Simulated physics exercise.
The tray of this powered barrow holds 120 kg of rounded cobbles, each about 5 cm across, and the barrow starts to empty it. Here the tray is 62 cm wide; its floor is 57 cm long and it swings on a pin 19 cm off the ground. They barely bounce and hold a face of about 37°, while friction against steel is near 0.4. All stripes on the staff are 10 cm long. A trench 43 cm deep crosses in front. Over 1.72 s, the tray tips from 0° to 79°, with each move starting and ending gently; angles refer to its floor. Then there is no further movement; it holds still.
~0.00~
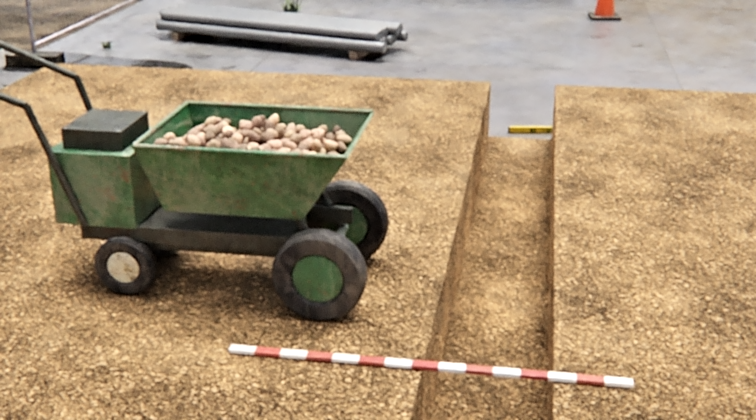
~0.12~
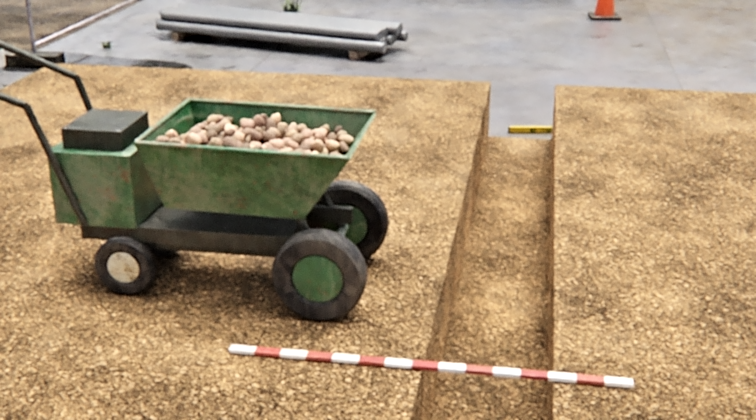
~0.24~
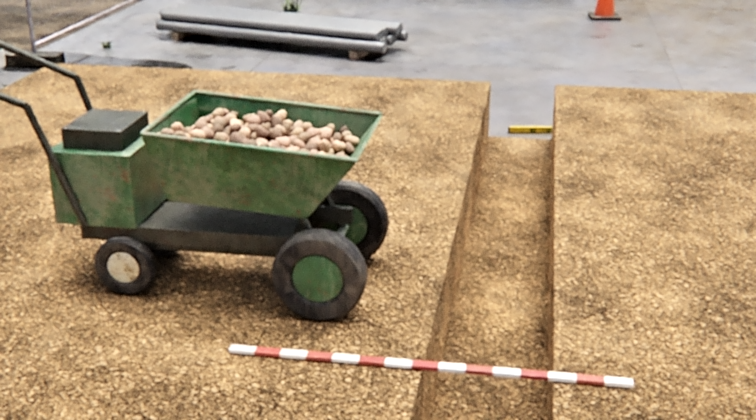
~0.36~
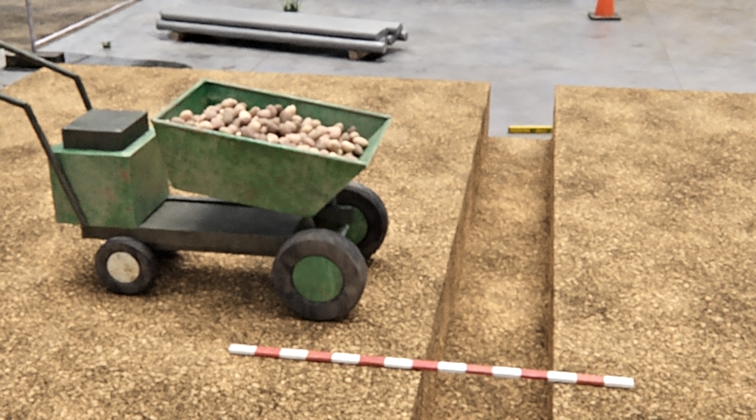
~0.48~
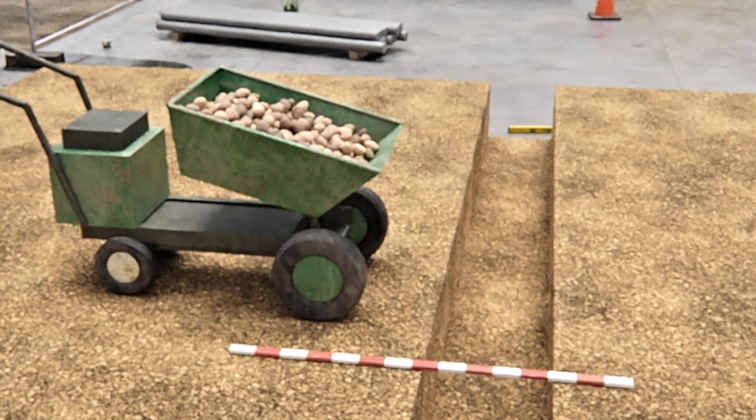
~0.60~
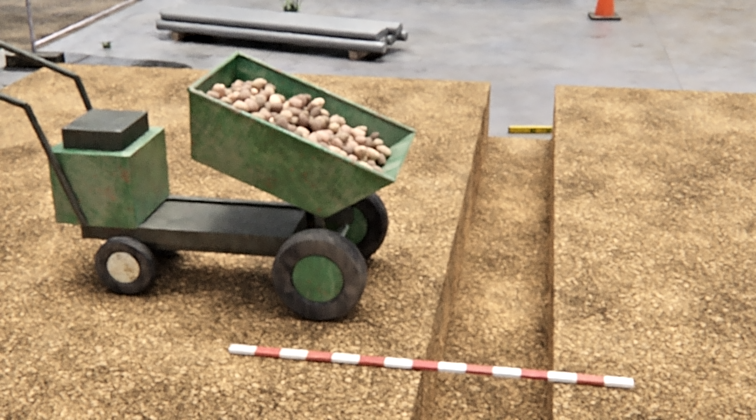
At the start, a green powered barrow with a level tray of rounded cobbles stands left of a trench, behind a red-and-white striped staff. The tray's left end then rises steadily while the barrow stays put, and by the end it slopes clearly down to the right with the stones still inside.
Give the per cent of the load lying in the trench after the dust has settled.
Close to 99 in every hundred.
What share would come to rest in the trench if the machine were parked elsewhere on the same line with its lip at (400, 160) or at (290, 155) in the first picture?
It comes to about 60 and 90 in a hundred.
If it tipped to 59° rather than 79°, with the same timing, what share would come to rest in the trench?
About 55%.
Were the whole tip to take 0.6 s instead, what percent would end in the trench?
It would come to roughly 75 per cent.
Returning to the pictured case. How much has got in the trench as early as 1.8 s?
Roughly 70 percent of the load.
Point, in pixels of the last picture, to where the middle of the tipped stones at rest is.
Near (507, 375).
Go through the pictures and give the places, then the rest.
The first picture shows lip at (346, 158), floor tilted 0°, highest stones at (241, 132).
In the second picture, the tray is at 1°, its lip at (348, 159); the top of the load is at (237, 130); the stones move at 0.2 m/s on average.
In the third picture, the tray is at 4°, its lip at (355, 161); the top of the load is at (227, 122); the stones move at 0.3 m/s on average.
In the fourth picture, the tray is at 9°, its lip at (366, 165); the top of the load is at (236, 115); the stones move at 0.4 m/s on average.
The fifth picture shows lip at (379, 172), floor tilted 15°, highest stones at (234, 102); the stones move at 0.5 m/s on average.
In the sixth picture, the tray is at 22°, its lip at (394, 181); the top of the load is at (245, 91); the stones move at 0.6 m/s on average.
After 1.3 s the floor is at 67°; 98 % in the tray, 2 % in the trench; the foremost stones are at (479, 235).
After 1.8 s the floor is at 79°; 30 % in the tray, 70 % in the trench; the foremost stones are at (554, 334).
After 2.2 s the floor is at 79°; 8 % in the tray, 91 % in the trench, 1 % past the trench; the foremost stones are at (588, 326).
After 4.1 s the floor is at 79°; 0 % in the tray, 99 % in the trench, 1 % past the trench; the foremost stones are at (603, 318).
